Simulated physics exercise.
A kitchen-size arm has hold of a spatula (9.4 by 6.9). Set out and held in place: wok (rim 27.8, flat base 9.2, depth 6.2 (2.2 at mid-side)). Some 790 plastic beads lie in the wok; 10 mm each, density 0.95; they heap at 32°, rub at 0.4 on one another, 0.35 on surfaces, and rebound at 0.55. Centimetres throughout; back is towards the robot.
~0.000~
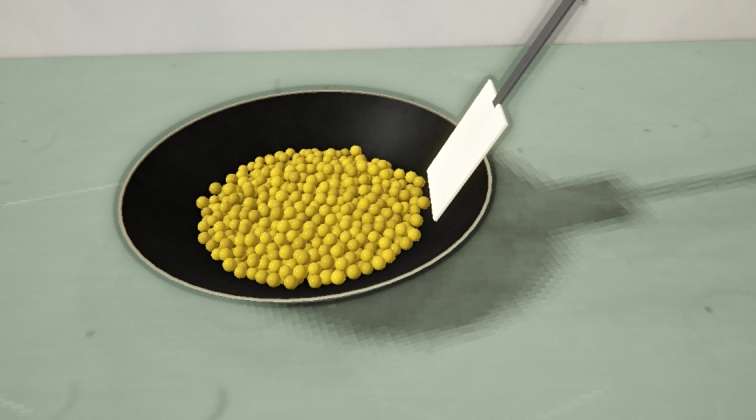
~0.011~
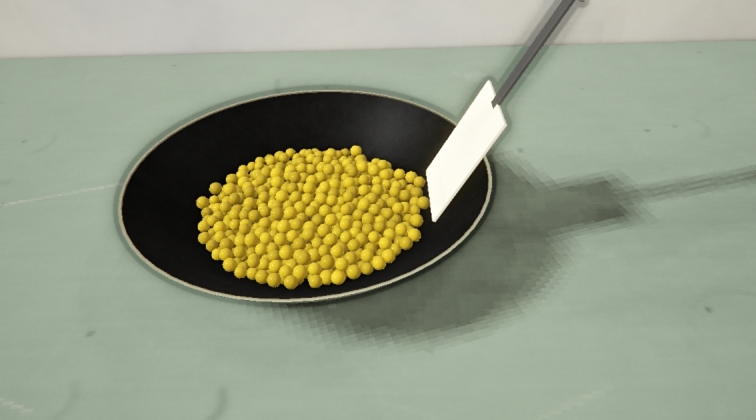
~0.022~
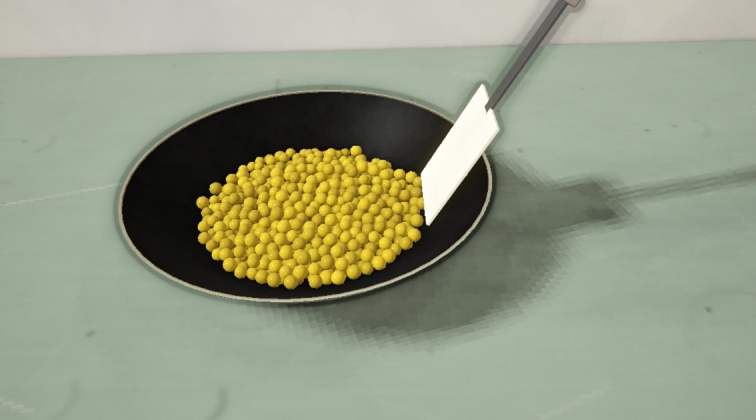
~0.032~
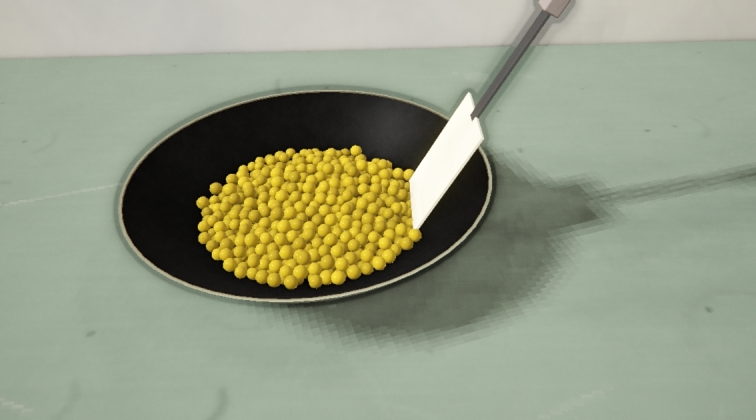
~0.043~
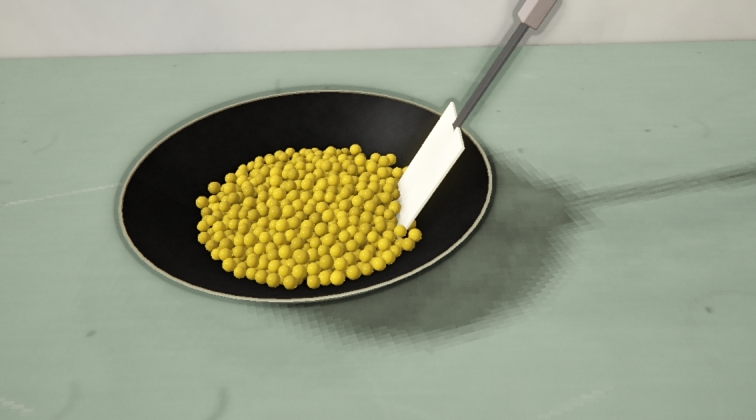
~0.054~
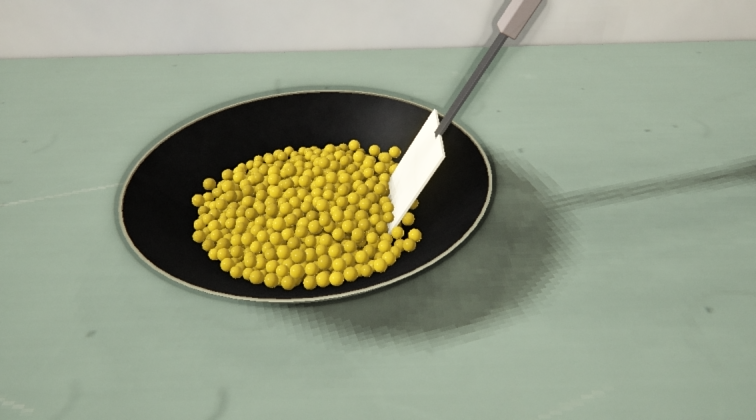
At first, a white spatula with a grey handle rests against the right side of a black wok filled with yellow beads on a green surface. The spatula then slides left and slightly down into the heap, and its blade nudges the nearby beads a little, while the wok stays still.
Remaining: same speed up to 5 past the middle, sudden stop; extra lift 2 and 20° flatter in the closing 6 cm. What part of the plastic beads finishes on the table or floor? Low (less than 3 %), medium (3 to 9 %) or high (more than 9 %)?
Answer: Medium; 3 to 9 % of the plastic beads finish on the table or floor.
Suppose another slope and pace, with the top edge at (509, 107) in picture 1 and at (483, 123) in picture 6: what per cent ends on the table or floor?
Some 0 per cent.
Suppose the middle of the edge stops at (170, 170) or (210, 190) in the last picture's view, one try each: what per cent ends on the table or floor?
About 45 and 35 per cent.
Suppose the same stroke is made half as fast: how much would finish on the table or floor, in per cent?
It would be near 0 per cent.
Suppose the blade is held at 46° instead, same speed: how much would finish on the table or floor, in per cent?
In that case some 5 per cent.
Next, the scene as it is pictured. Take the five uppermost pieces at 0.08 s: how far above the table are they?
Roughly 7 cm.
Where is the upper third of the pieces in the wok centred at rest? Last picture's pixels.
At about (207, 191).
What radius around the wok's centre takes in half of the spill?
Some 24 cm.
After 0.08 s, sloping 61°, highest piece 8 above the table; 790 in the wok.
After 0.11 s, sloping 55°, highest piece 10 above the table; 790 in the wok.
After 0.32 s, sloping 41°, highest piece 8 above the table; 746 in the wok, 15 on the table or floor, 29 on the blade or in flight.
After 1.37 s, sloping 41°, highest piece 7 above the table; 743 in the wok, 47 on the table or floor.
In the end, 743 in the wok, 47 on the table or floor. That is 6 % on the table or floor.
